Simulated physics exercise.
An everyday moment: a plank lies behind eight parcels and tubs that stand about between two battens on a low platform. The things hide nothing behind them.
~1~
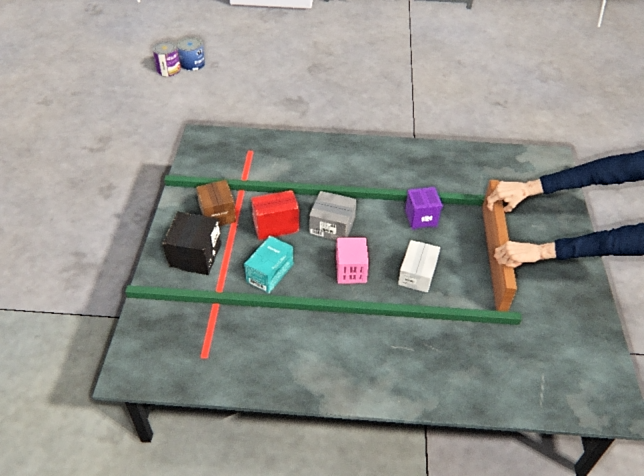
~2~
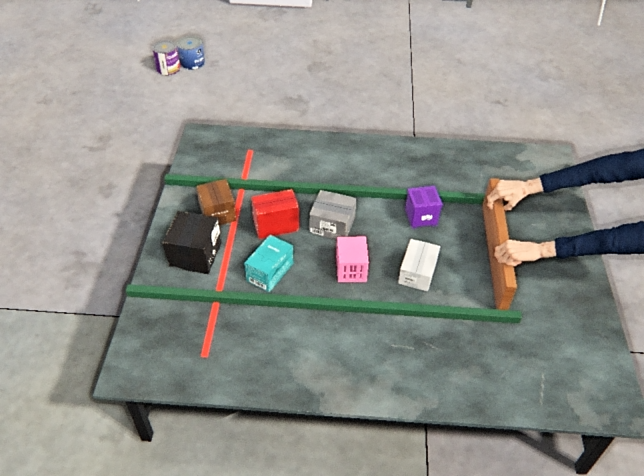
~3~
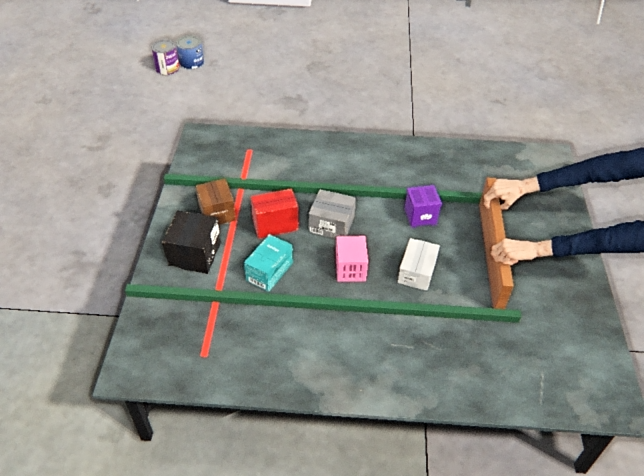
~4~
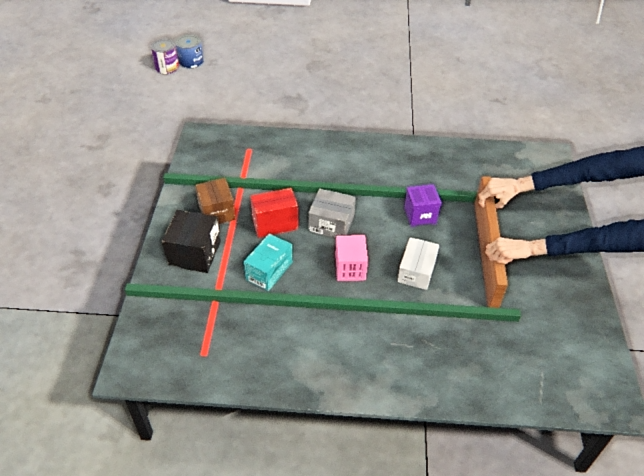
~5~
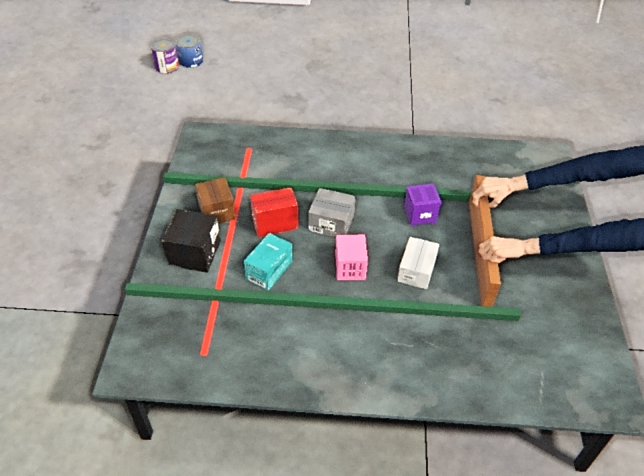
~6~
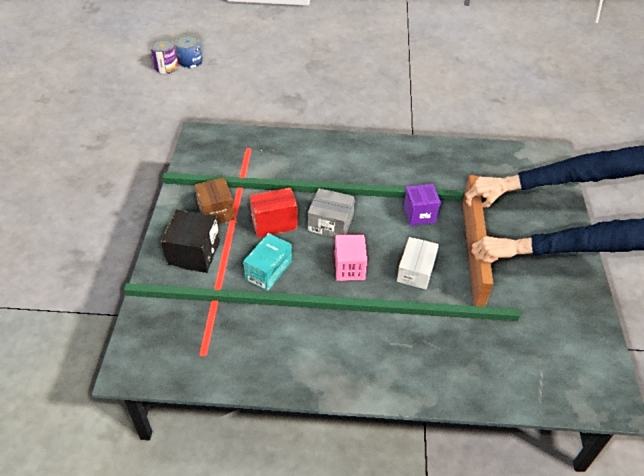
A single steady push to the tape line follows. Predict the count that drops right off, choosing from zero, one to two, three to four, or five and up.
The count is one to two.
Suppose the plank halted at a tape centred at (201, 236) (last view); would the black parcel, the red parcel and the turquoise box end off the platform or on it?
Going one by one, the black parcel goes down, the red parcel goes down, the turquoise box goes down.
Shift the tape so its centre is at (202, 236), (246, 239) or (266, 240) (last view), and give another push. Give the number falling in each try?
In order, 3, 1 and 0.
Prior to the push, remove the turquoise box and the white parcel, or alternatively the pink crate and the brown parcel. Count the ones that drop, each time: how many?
That gives 0 for the first pair taken away and 0 for the second.
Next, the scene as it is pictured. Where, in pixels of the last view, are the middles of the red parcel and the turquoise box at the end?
The red parcel stops around (164, 225); the turquoise box around (147, 264).
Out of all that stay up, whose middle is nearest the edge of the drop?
The turquoise box.
Early on, none off yet; black parcel at rest near (192, 241); brown parcel at rest near (215, 202); red parcel at rest near (274, 213).
A while later, none off yet; black parcel travelled a little near (186, 243); brown parcel at rest near (215, 202); red parcel travelled about its own width near (230, 220).
Finally, the number that fall off is one or two; lost, black parcel.
